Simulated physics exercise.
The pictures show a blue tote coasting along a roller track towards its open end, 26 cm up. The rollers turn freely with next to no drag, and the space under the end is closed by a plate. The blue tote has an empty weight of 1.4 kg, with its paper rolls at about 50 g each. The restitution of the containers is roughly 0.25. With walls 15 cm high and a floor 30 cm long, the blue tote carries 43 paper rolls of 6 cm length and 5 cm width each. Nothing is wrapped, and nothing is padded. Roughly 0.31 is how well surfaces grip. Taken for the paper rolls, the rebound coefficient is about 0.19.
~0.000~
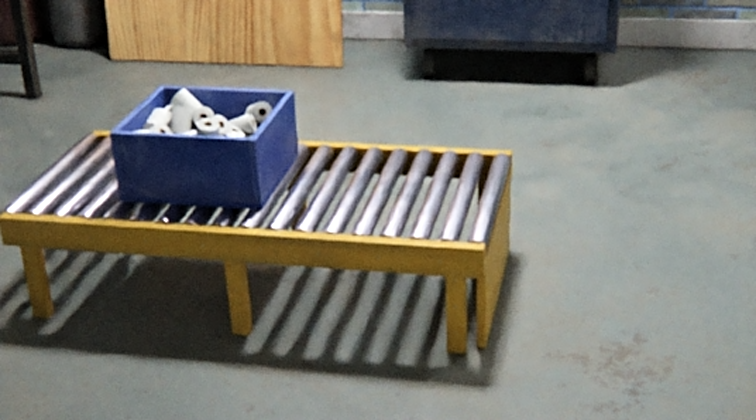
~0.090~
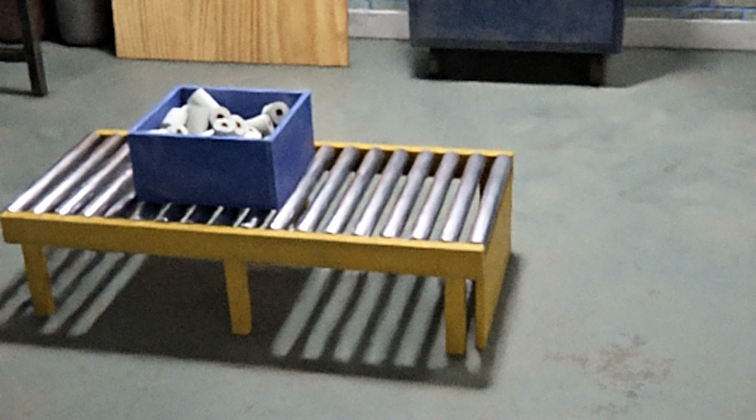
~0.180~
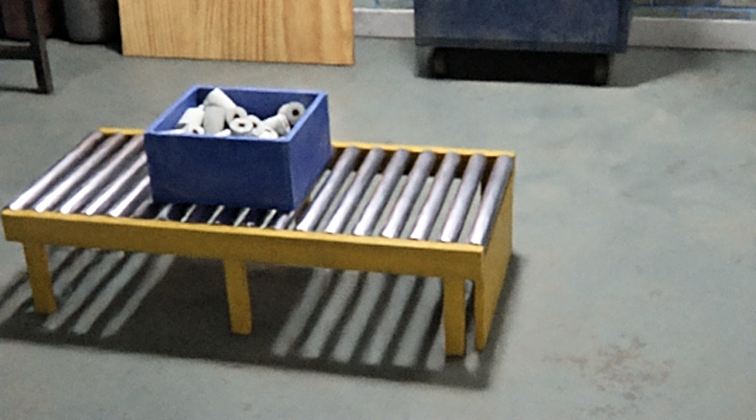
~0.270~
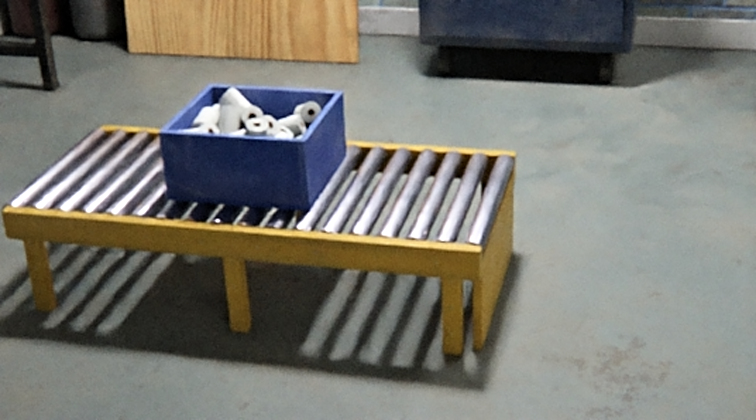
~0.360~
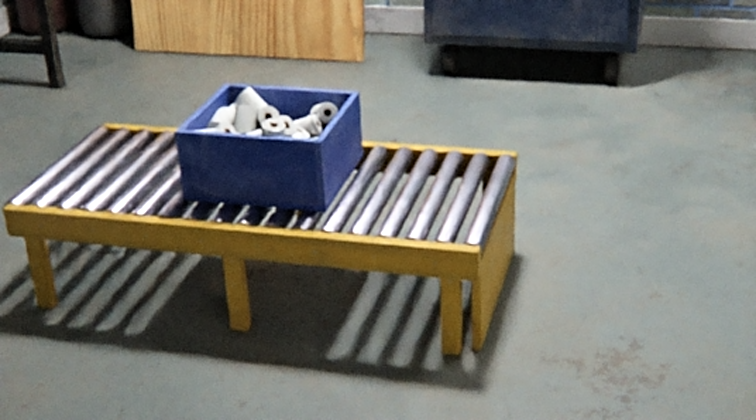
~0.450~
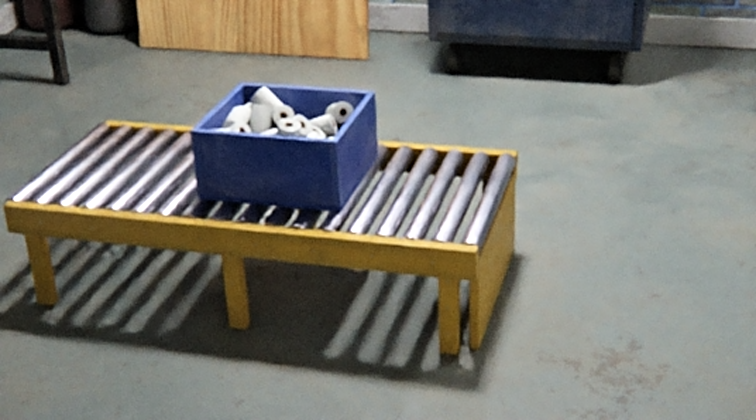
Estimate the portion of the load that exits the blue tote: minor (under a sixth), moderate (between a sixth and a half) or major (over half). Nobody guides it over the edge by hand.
Loss: Beyond half.
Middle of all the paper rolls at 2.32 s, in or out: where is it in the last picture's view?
Pixel (619, 279), give or take.
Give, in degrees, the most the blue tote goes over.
I'd say the peak lean is close to 90°.
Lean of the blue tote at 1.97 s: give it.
About 55°.
After 1.22 s, the leading end passes the last roller.
After 1.77 s, the blue tote leans 6° with 0 of 43 out.
After 1.97 s, the blue tote leans 53° with 0 of 43 out.
After 2.32 s, the blue tote has gone over with 11 of 43 out.
When it is over (at 3.03 s), the blue tote has gone over with 27 of 43 out. Asked share, 27 of 43, 63 per cent.
